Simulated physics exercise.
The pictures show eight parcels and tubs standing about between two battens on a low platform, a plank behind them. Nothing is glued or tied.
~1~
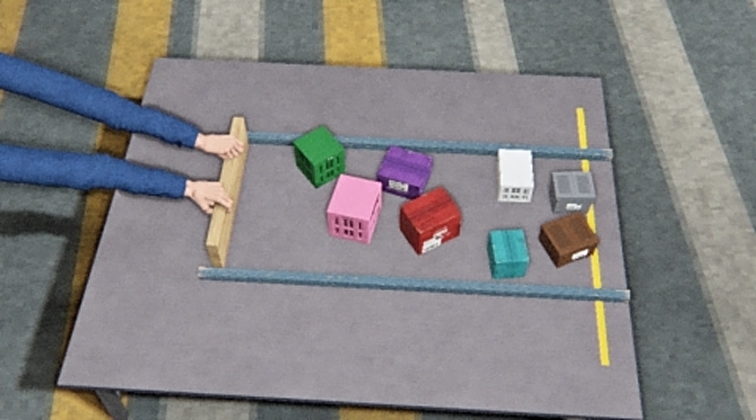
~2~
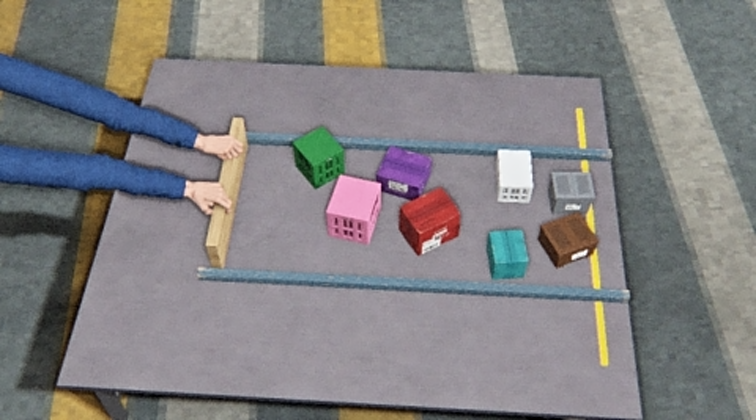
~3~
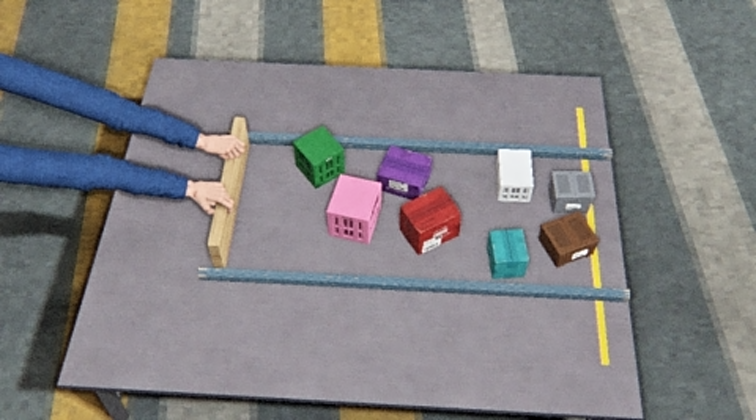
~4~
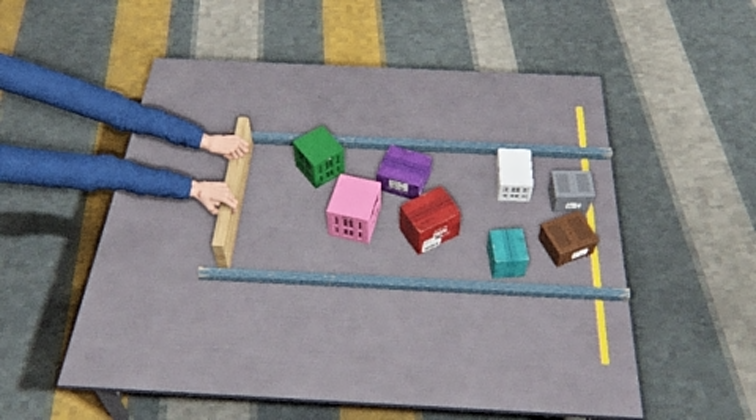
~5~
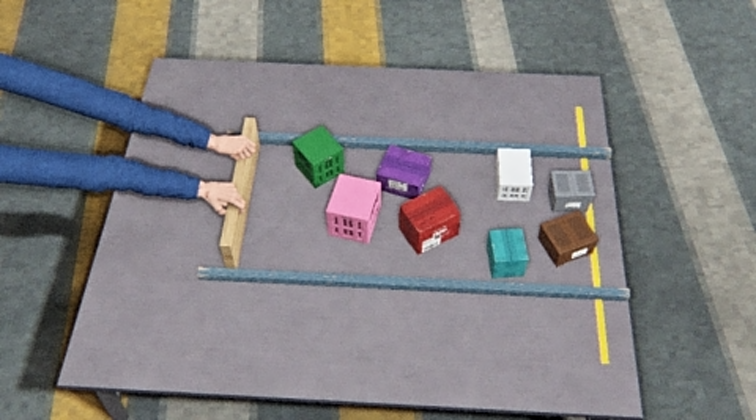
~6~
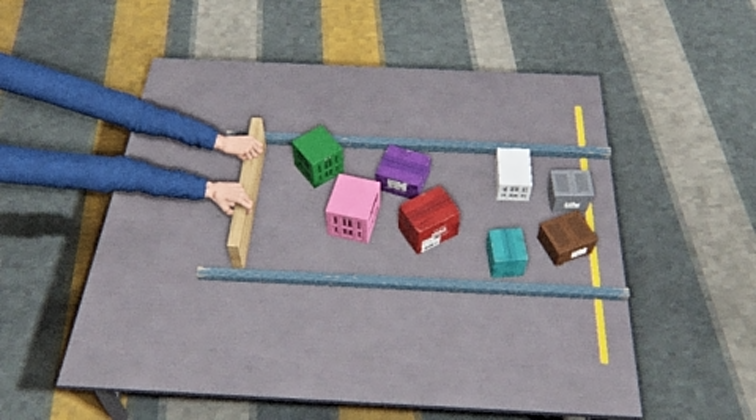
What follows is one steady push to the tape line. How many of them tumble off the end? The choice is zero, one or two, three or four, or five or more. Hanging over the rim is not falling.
The number that fall off is five or more.
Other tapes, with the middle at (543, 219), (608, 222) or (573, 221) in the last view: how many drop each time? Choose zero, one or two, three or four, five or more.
In that order: Either three or four; more than four; at least five.
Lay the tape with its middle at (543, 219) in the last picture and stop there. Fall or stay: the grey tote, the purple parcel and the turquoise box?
The grey tote goes over, the purple parcel survives, the turquoise box holds on.
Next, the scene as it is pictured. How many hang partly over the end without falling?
3 of them.
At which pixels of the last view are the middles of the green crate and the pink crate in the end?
Near (608, 179) and (616, 219).
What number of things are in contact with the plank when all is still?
In contact: 3.
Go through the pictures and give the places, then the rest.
The first frame shows grey tote (571, 193); brown tote (568, 240); white crate (514, 176); plank (229, 191); tape (591, 223).
The second frame shows brown tote (567, 240); pink crate (354, 210).
The third frame shows white crate (514, 176); red parcel (430, 221).
The fourth frame shows grey tote (571, 192); green crate (319, 157).
The fifth frame shows brown tote (567, 239); turquoise box (507, 254).
The sixth frame shows grey tote (570, 192); brown tote (567, 238); white crate (513, 174); plank (248, 192); tape (590, 222).
A little later, none off yet; grey tote at rest near (570, 192); brown tote at rest near (567, 238); white crate at rest near (513, 174).
Next, none off yet; grey tote shifted a little near (575, 192); brown tote at rest near (567, 238); white crate shifted a little near (538, 176).
Later still, one off so far; grey tote fallen near (642, 262); brown tote tilted well over near (645, 254); white crate shifted well along near (622, 180).
When it is over, the number that fall off is five or more; down, purple parcel, red parcel, white crate, brown tote and grey tote.
